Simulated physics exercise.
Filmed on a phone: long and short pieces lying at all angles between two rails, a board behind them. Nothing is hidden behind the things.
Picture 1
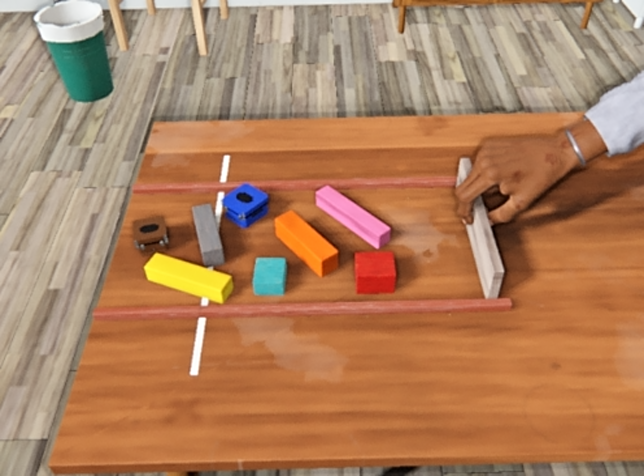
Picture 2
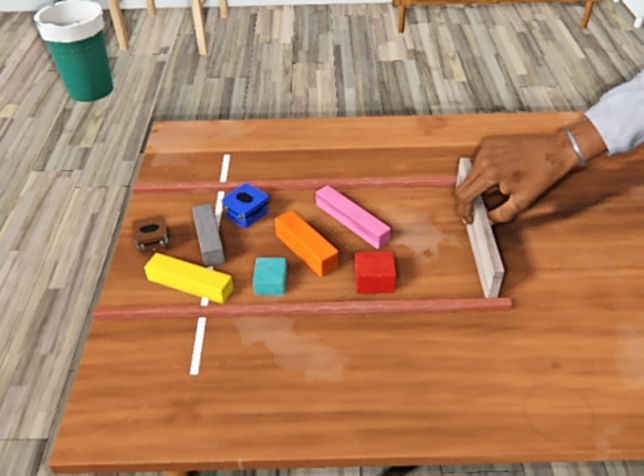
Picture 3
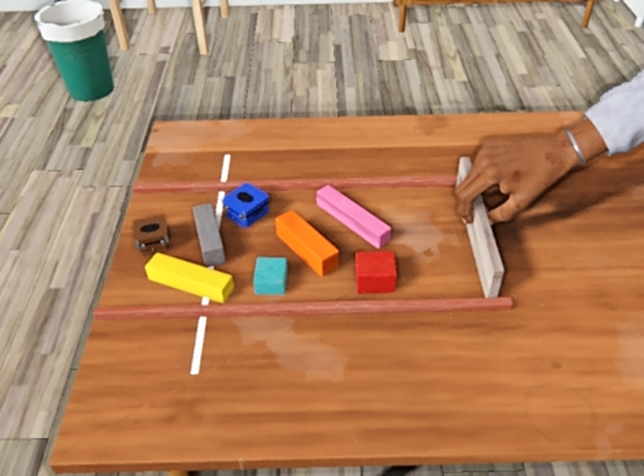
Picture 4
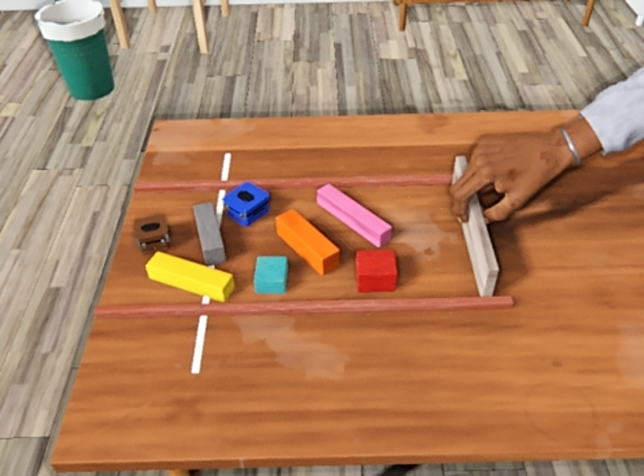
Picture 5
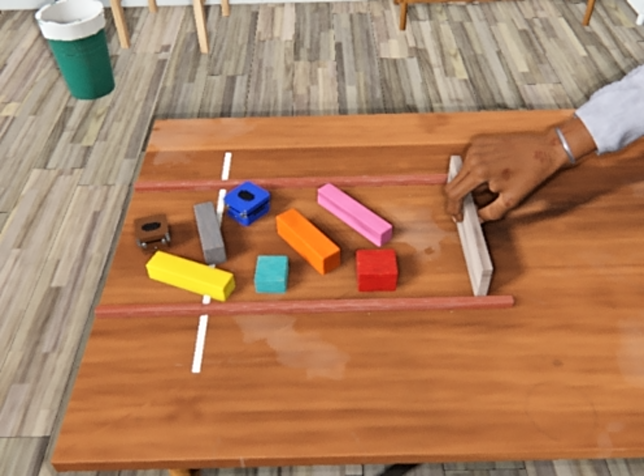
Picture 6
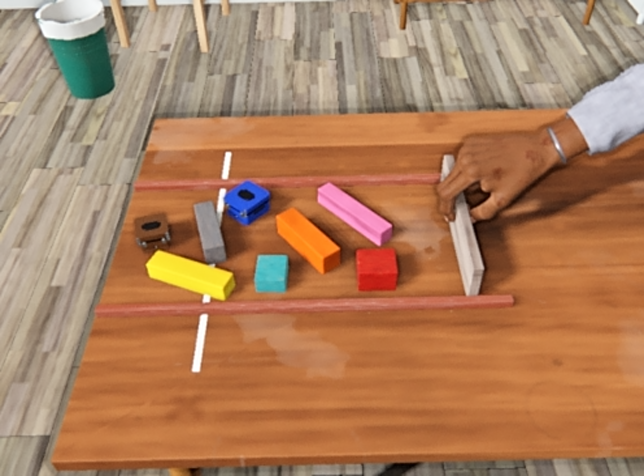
A hand held a pale board upright at the right end of two rails, then slid it slightly left, while the colourful blocks lying between the rails and across the white tape stayed still.
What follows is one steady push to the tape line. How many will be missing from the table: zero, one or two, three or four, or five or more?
Here the number that fall off is zero.
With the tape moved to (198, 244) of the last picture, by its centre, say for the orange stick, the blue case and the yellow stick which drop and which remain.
The orange stick remains up, the blue case survives, the yellow stick falls.
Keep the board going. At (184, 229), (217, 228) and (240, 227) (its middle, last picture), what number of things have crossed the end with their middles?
The counts: 2, 0 and 0.
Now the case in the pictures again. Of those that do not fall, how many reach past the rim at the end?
1 of them.
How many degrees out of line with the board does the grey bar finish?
Some 5 degrees.
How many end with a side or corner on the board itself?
That makes 2.
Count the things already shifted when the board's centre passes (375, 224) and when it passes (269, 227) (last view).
2 and 6.
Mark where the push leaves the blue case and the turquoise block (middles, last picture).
First (187, 197), then (155, 276).
Early on, none off yet; brown case at rest near (153, 234); yellow stick at rest near (191, 275); grey bar at rest near (210, 232).
A while later, none off yet; brown case at rest near (153, 234); yellow stick travelled a little near (175, 275); grey bar at rest near (210, 232).
Finally, the number that fall off is zero.
